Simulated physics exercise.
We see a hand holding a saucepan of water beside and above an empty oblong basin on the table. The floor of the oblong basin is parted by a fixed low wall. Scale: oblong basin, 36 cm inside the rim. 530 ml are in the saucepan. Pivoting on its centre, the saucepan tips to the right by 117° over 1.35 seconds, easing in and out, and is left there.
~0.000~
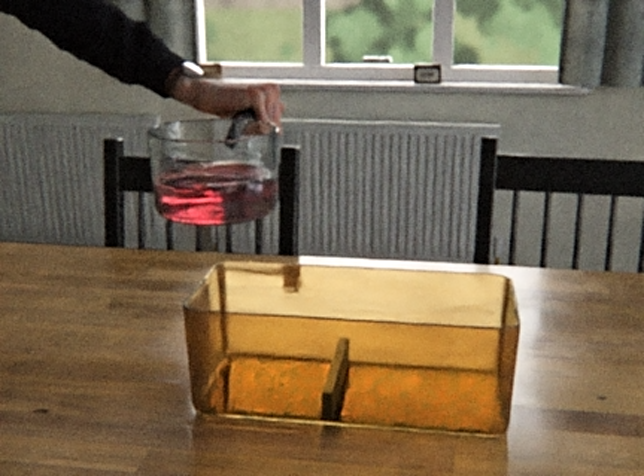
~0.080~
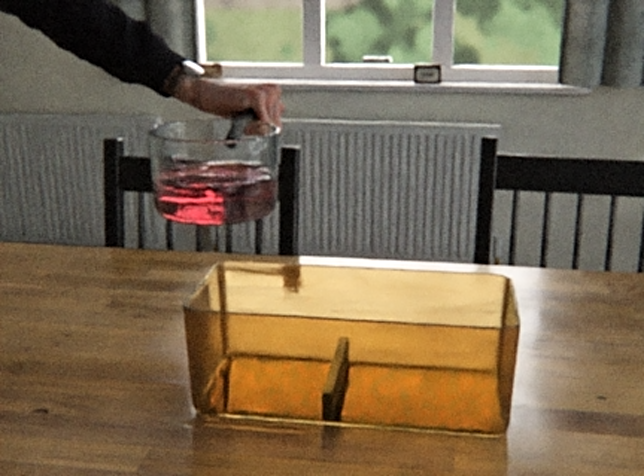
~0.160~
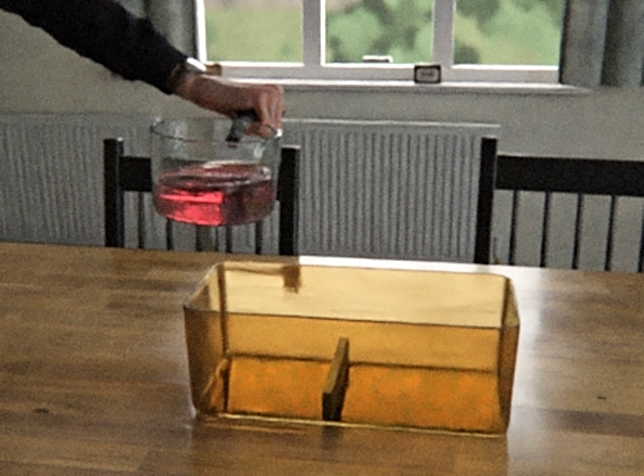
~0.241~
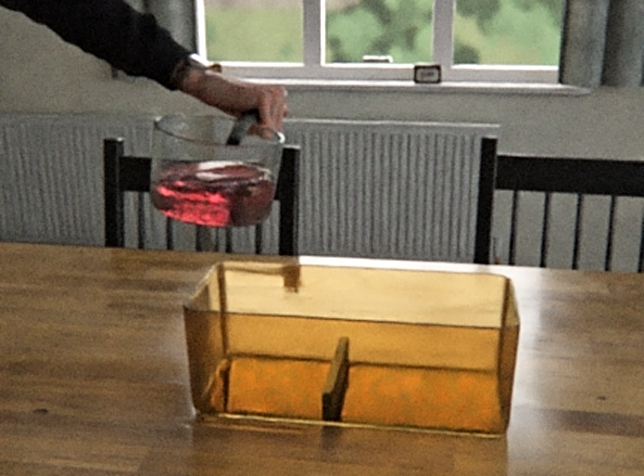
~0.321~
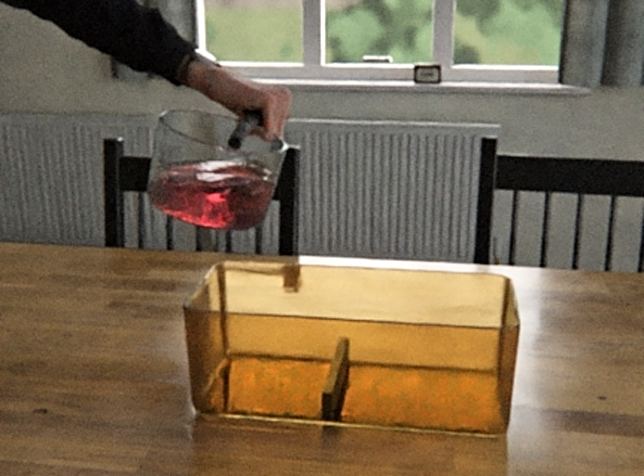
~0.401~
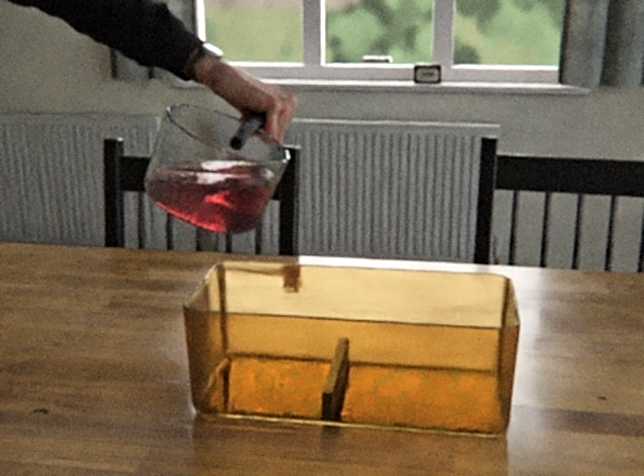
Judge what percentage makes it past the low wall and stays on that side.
Some 27 per cent makes it over and stays.
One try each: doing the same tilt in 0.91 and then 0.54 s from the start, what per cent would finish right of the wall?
Respectively about 20 and 10 percent.
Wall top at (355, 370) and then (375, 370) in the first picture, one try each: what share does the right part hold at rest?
10 in a hundred, followed by 15 in a hundred.
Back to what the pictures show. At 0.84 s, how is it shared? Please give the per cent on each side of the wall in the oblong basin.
I'd say about 8 left and about 1 right.
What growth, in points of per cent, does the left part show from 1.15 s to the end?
Some 16 per cent.
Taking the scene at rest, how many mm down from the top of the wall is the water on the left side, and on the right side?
The left side gives some 18 mm, the right side some 30 mm.
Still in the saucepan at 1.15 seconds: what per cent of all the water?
Near 10 in a hundred.
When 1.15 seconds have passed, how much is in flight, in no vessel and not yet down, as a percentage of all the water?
Around 10 percent of it is airborne.
After 0.84 s the tilt is 80° and 65 per cent is still to pour, 8 is left of the wall and 1 right of it.
After 1.15 s the tilt is 111° and 10 per cent is still to pour, 56 is left of the wall and 23 right of it.
After 1.49 s the tilt is 117° and 0 per cent is still to pour, 73 is left of the wall and 27 right of it.
After 1.85 s the tilt is 117° and 0 per cent is still to pour, 72 is left of the wall and 27 right of it.
In the end 72 per cent lies left of the wall, 27 right of it and 1 outside.
